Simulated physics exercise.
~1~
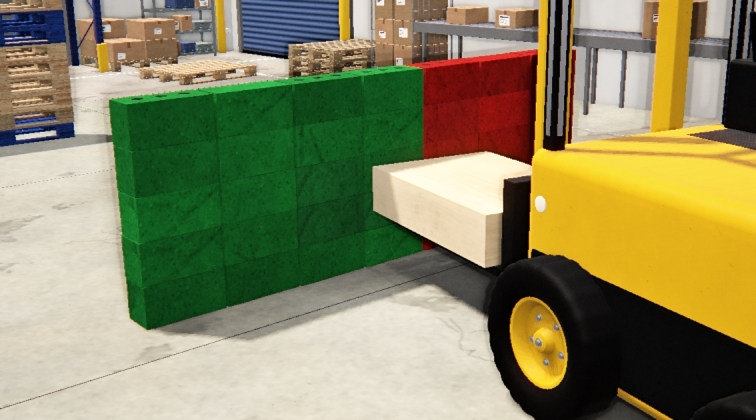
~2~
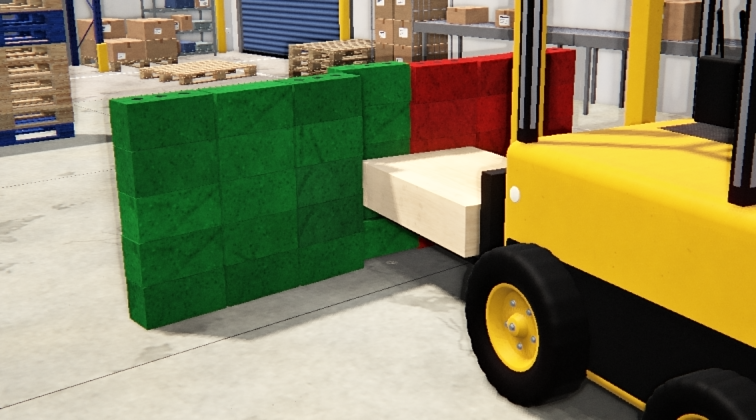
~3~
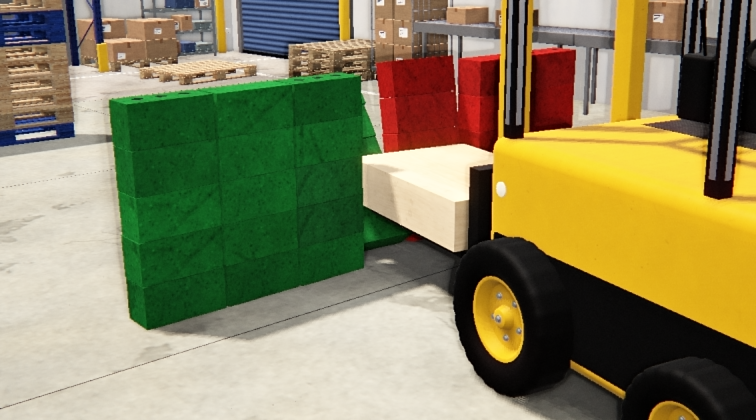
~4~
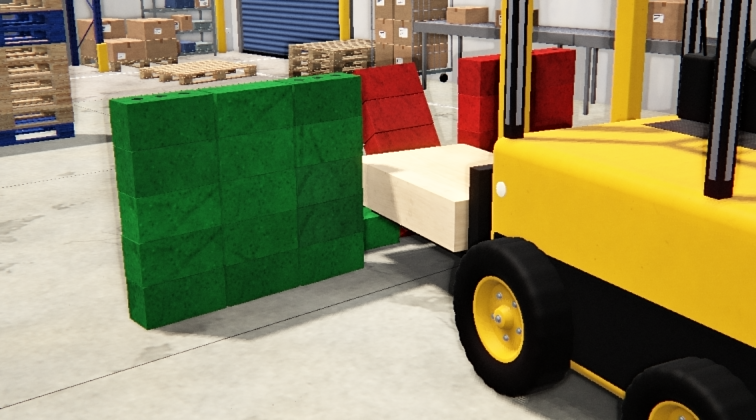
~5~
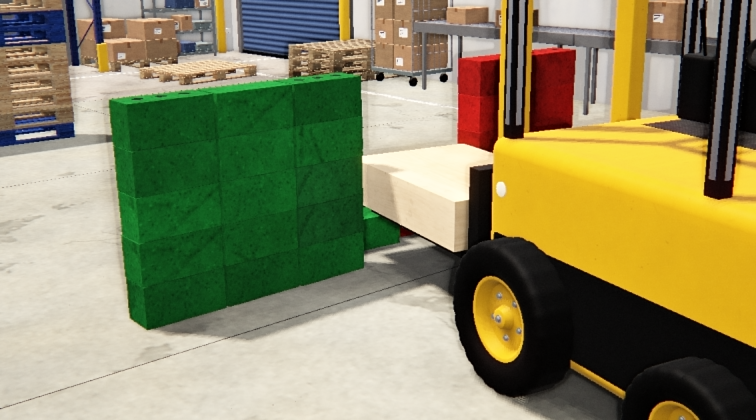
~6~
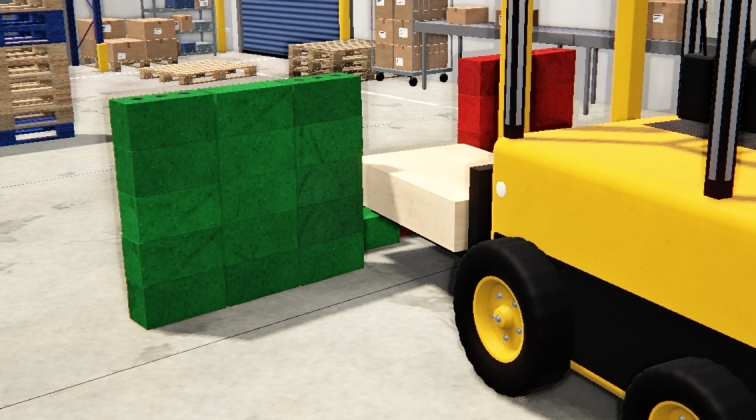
A yellow lift truck pushed a pale box into a wall of green and red blocks, knocking a section out of the middle and toppling it backward before stopping, with the green left part and a red stack on the right still standing.
